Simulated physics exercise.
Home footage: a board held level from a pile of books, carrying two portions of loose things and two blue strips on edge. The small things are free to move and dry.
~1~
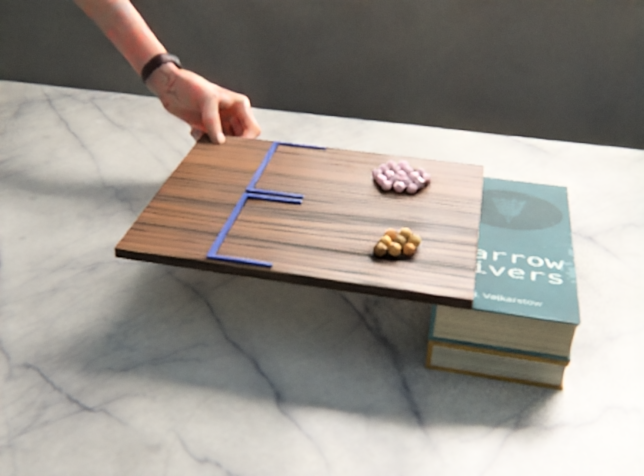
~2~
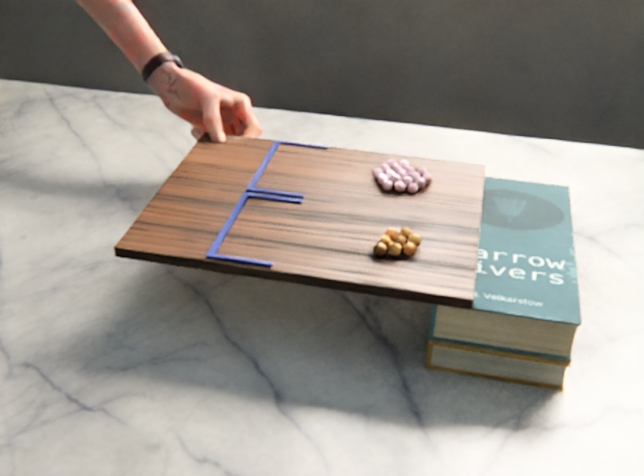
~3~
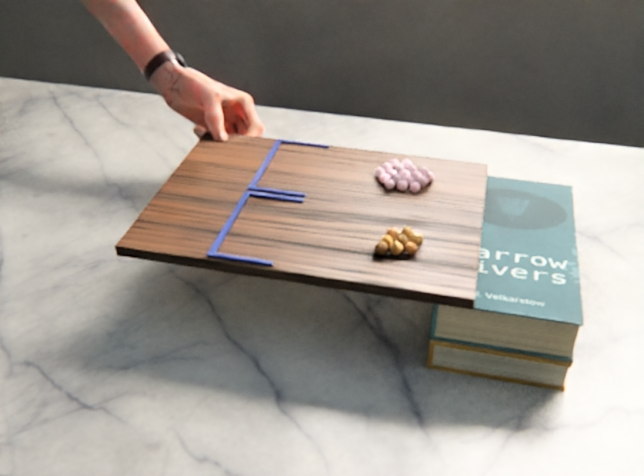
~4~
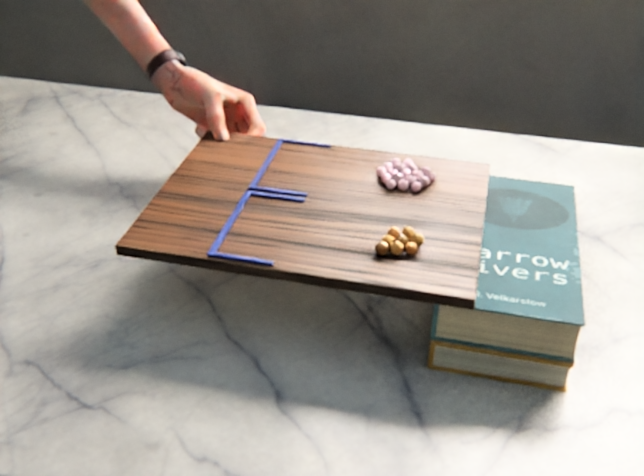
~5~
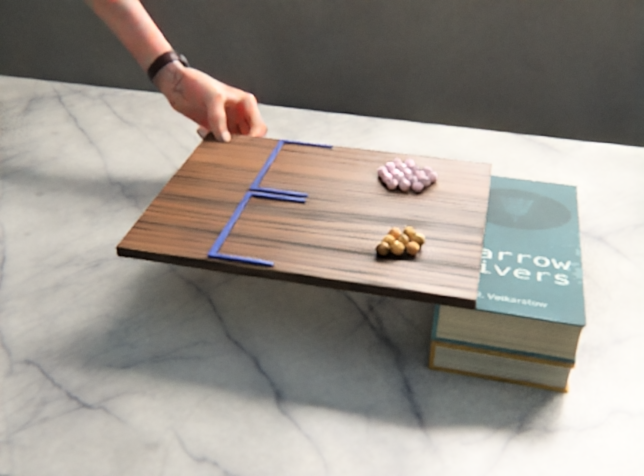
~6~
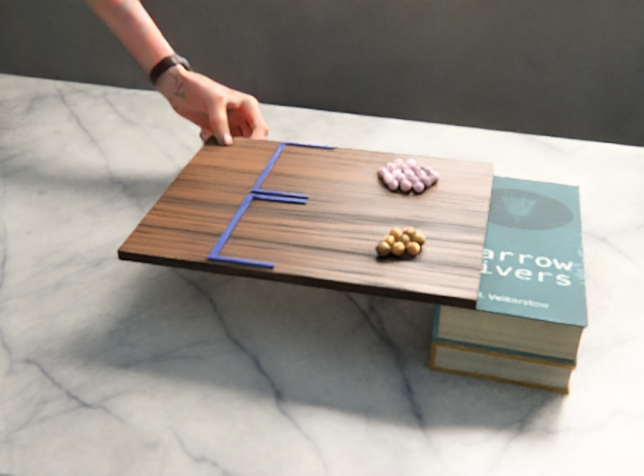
A hand held the left end of a wooden board nearly still, its other end on two stacked books, while the pinkish and golden beads and the blue strips on top stayed in place.
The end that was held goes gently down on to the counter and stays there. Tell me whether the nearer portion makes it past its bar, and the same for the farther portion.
At the end, the nearer portion overcomes its barrier; the farther portion overcomes its barrier.
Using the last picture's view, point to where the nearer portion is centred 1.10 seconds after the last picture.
Near (100, 267).
Then, 0.33 s on from there, board sloping at 8°; nearer portion on its way down; farther portion on its way down.
Then, 0.68 s on from there, board sloping at 14°; nearer portion on its way down; farther portion has reached its bar.
Then, 1.10 s on from there, board resting at 15°; nearer portion the whole lot past its bar; farther portion the whole lot past its bar.
In the end, board resting at 15°; nearer portion the whole lot past its bar; farther portion the whole lot past its bar.
